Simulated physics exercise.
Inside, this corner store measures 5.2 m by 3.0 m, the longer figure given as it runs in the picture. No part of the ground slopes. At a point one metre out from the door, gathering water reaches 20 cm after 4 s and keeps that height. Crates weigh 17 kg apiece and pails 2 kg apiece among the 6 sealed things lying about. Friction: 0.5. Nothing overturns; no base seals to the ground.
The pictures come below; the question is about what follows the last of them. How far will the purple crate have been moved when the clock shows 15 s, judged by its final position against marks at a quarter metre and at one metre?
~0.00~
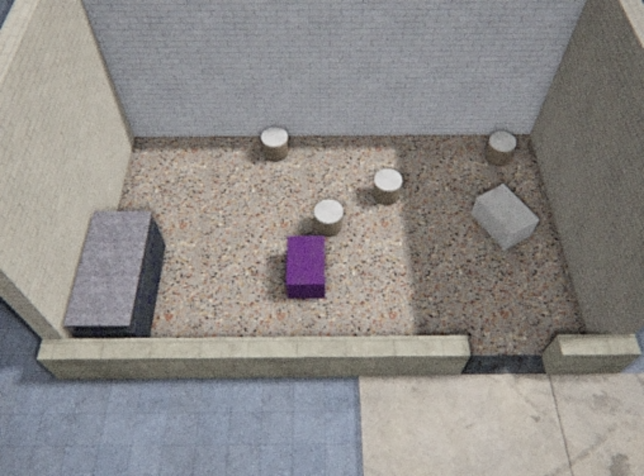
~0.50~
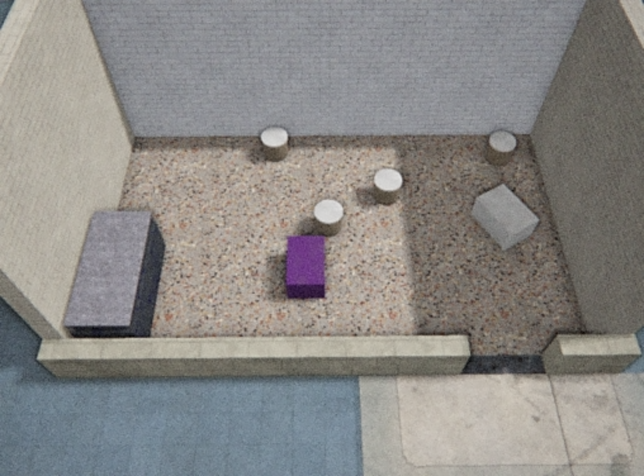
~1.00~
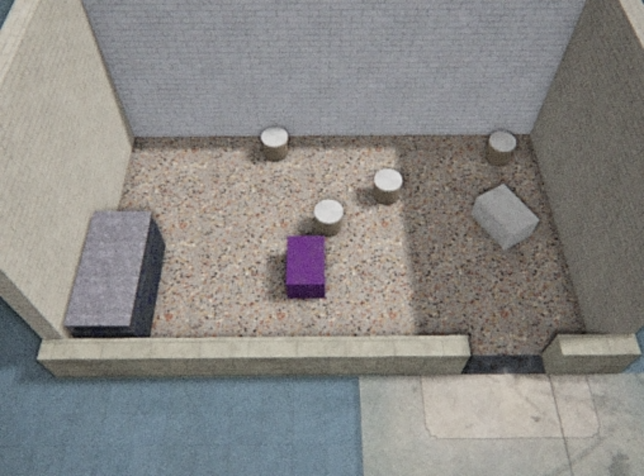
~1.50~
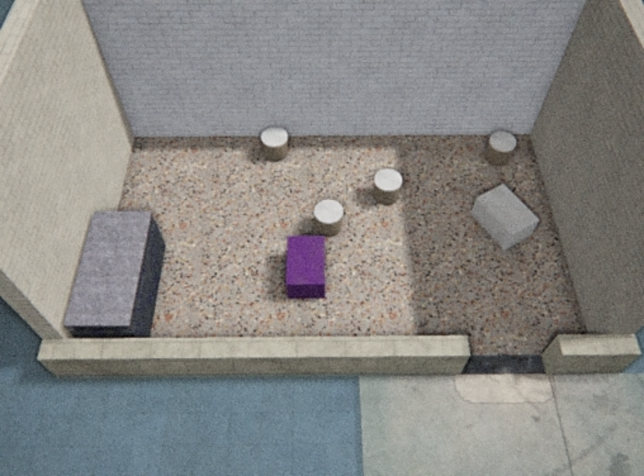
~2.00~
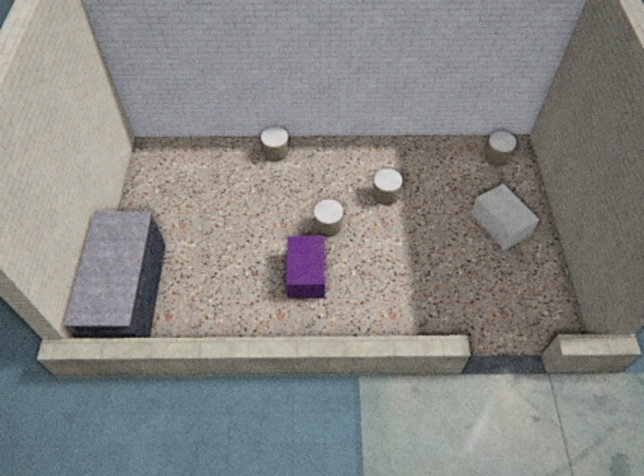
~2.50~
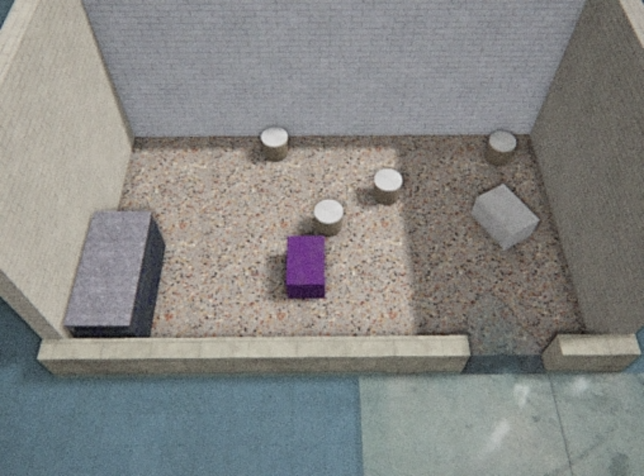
It is left close to where it began.
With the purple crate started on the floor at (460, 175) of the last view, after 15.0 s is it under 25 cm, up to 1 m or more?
Here it heads a good way off.
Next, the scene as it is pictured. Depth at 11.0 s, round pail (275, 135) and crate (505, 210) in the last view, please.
First about 9 cm, second about 11 cm.
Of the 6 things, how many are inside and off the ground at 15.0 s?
That would be 5 of them.
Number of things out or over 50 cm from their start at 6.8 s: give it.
Tally at that time: 2.
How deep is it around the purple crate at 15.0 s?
Roughly 5 cm at that moment.
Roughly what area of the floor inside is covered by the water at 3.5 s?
Roughly 2.5 m2 of it is wet.
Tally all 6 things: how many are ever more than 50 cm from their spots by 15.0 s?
The total is 5.
After 3.5 s the purple crate is near (306, 260), 0.0 m from its start, aground; 0 afloat.
After 6.8 s the purple crate is near (306, 260), 0.0 m from its start, aground; 3 afloat.
After 11.0 s the purple crate is near (306, 260), 0.0 m from its start, aground; 5 afloat.
After 15.0 s the purple crate is near (306, 260), 0.0 m from its start, aground; 5 afloat.
